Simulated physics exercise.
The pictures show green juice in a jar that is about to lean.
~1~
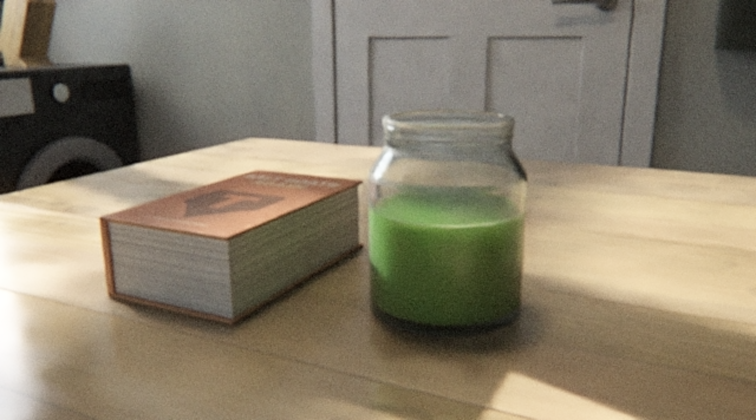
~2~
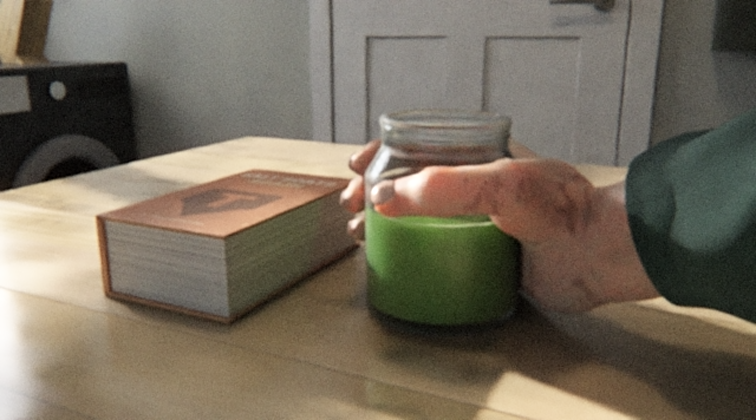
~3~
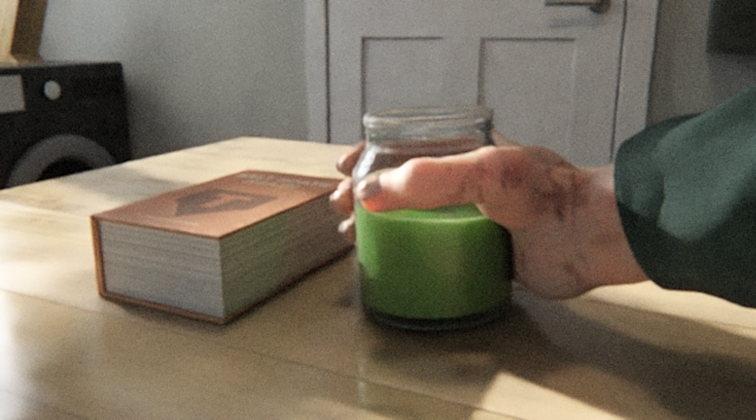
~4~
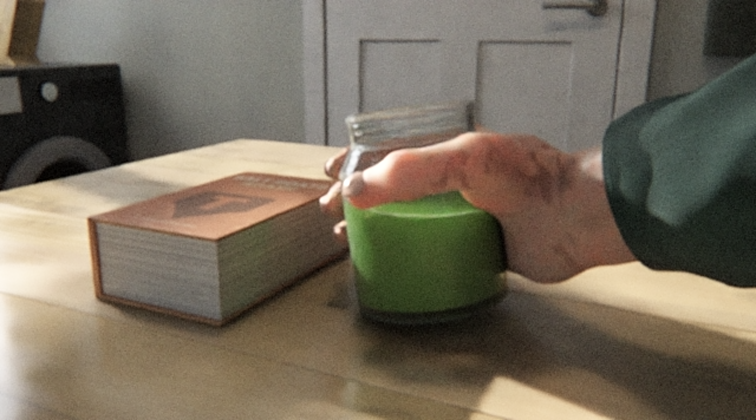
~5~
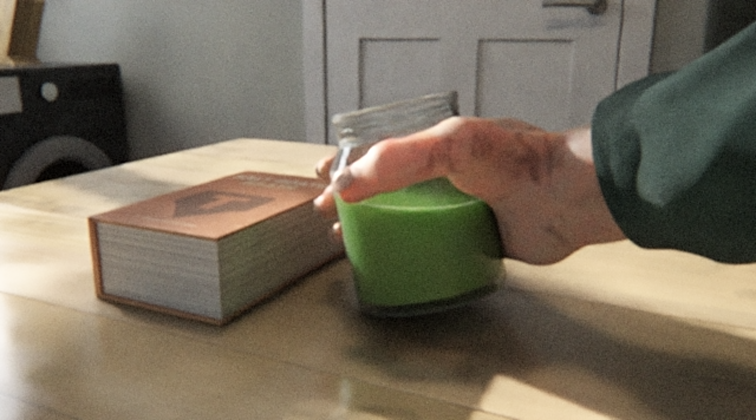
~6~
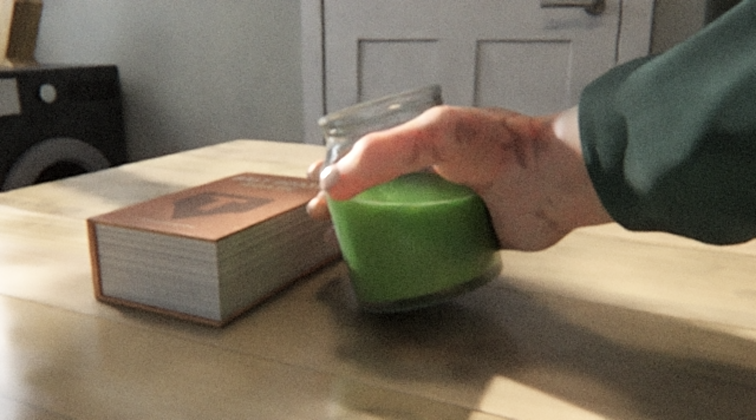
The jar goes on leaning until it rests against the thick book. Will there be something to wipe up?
As it turns out, it stays dry outside.
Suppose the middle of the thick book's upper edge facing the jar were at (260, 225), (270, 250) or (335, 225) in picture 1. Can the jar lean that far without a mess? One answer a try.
One after the other: Leaks, loses some, loses none.
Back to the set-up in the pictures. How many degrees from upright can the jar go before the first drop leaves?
About 60°.
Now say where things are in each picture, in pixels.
In the first frame, it stands upright; jar (447, 208) about half full.
In the second frame, a hand takes hold; jar about half full, surface at (444, 206); thick book (244, 231).
In the third frame, the top moves towards the thick book; jar (433, 202) about half full.
In the fourth frame, on the way over; jar about half full, surface at (420, 198); thick book (237, 234).
In the fifth frame, it is leaning; jar (412, 192) about half full.
In the sixth frame, tipping on its foot; jar about half full, surface at (403, 187); thick book (236, 235).
Soon after, the jar leans by about 30°; nothing has left it.
Later, the jar leans by about 40°; nothing has left it.
In the end, the jar leans by about 45°, against the thick book; nothing has left it.
